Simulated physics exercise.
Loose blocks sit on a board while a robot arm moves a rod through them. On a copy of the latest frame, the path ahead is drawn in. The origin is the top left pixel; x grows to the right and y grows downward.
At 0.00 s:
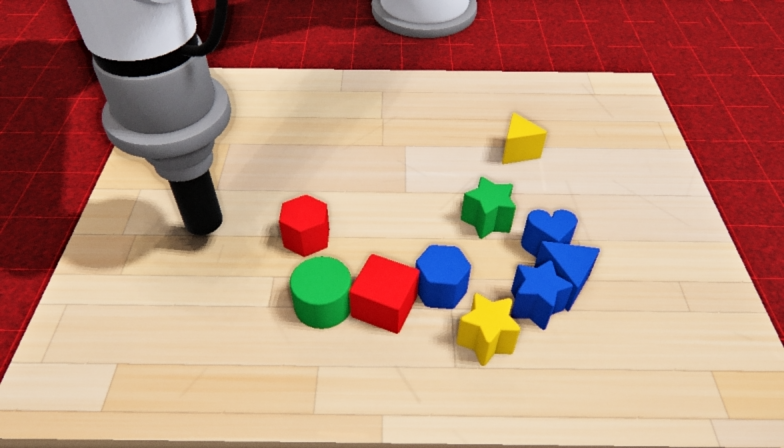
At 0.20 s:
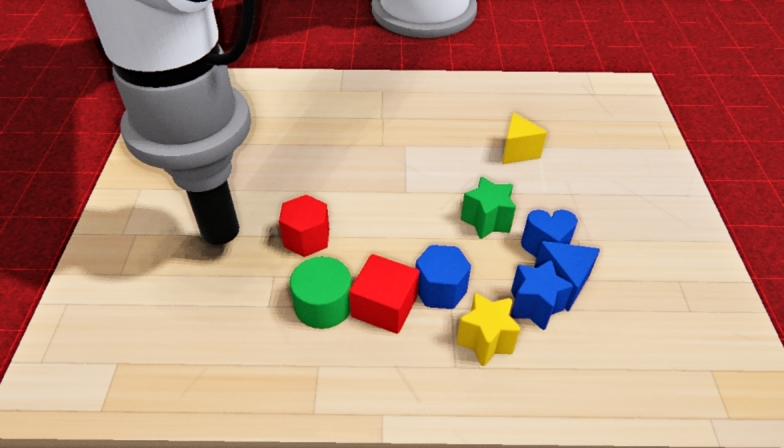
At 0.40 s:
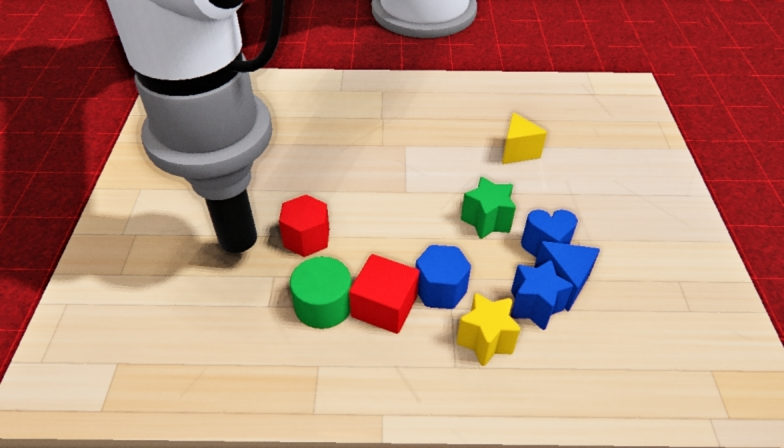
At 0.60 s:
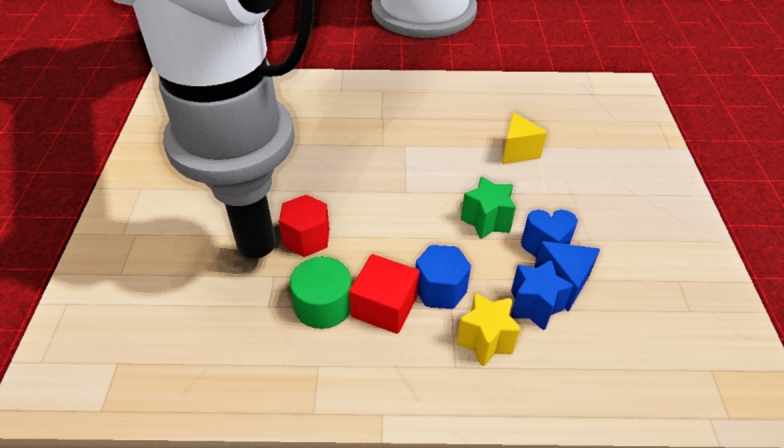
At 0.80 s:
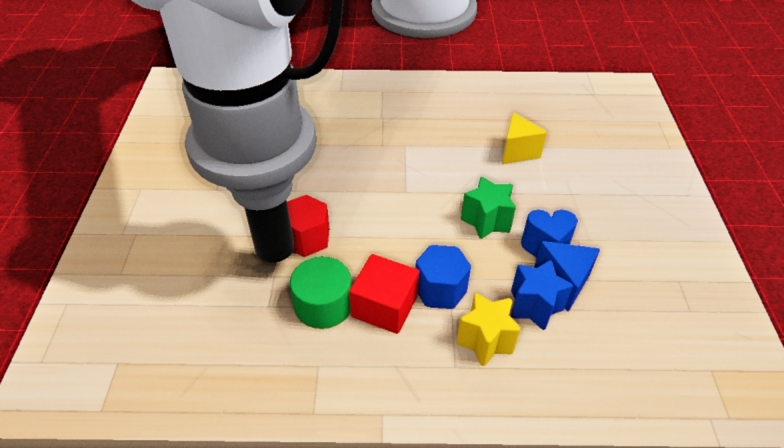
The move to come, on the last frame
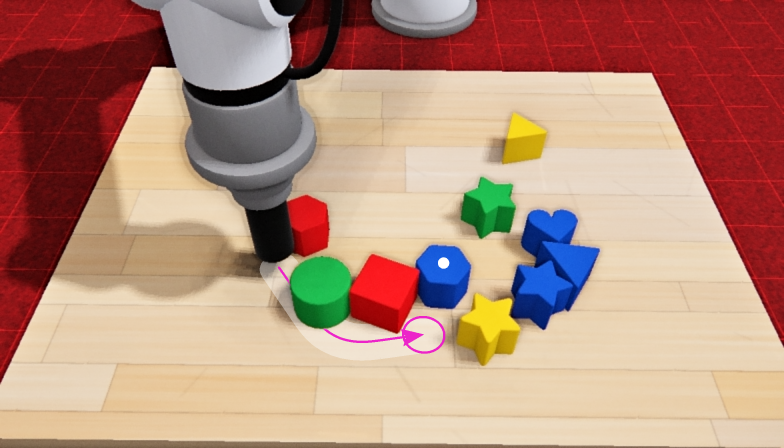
A pale wooden board lies on a red, grid-lined surface, seen from above at an angle by a still camera. Red, green and blue blocks sit across the middle, with yellow, green and blue shapes to the right, including stars and a heart. From the left, a grey-and-white robot arm slides its black rod rightward and slightly nearer, beside the red and green blocks, while every block stays still.
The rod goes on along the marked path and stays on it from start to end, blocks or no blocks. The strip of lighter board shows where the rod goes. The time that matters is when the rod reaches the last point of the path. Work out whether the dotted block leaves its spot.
The answer is that it is displaced.
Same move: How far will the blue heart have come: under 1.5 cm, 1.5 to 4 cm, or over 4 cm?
Shift of under 1.5 cm.
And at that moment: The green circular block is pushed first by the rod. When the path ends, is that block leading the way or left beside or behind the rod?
The rod should slip past it.
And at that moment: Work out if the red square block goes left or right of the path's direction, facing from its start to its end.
Taking start-to-end as forward, the block's sideways shift goes to the left.
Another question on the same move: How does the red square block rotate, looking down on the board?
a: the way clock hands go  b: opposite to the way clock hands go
(b)
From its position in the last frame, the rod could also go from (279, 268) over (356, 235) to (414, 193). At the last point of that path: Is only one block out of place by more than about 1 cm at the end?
Answer: Yes.
Path on the board, from (279, 268) by way of (309, 310) and (358, 342) to (424, 334); the dot is on the blue hexagonal block.
On the path given first. One third of the way, rod (306, 292); green circular block (346, 311); red square block (401, 290), turned 45° anticlockwise.
Two thirds of the way, rod (359, 324); green circular block (399, 350); red square block (418, 299), turned 85° anticlockwise.
At the end, rod (425, 316); green circular block (434, 357); red square block (479, 291), turned 85° anticlockwise; blue hexagonal block (475, 244), turned 60° anticlockwise; yellow star-shaped block (528, 316); blue heart in place.
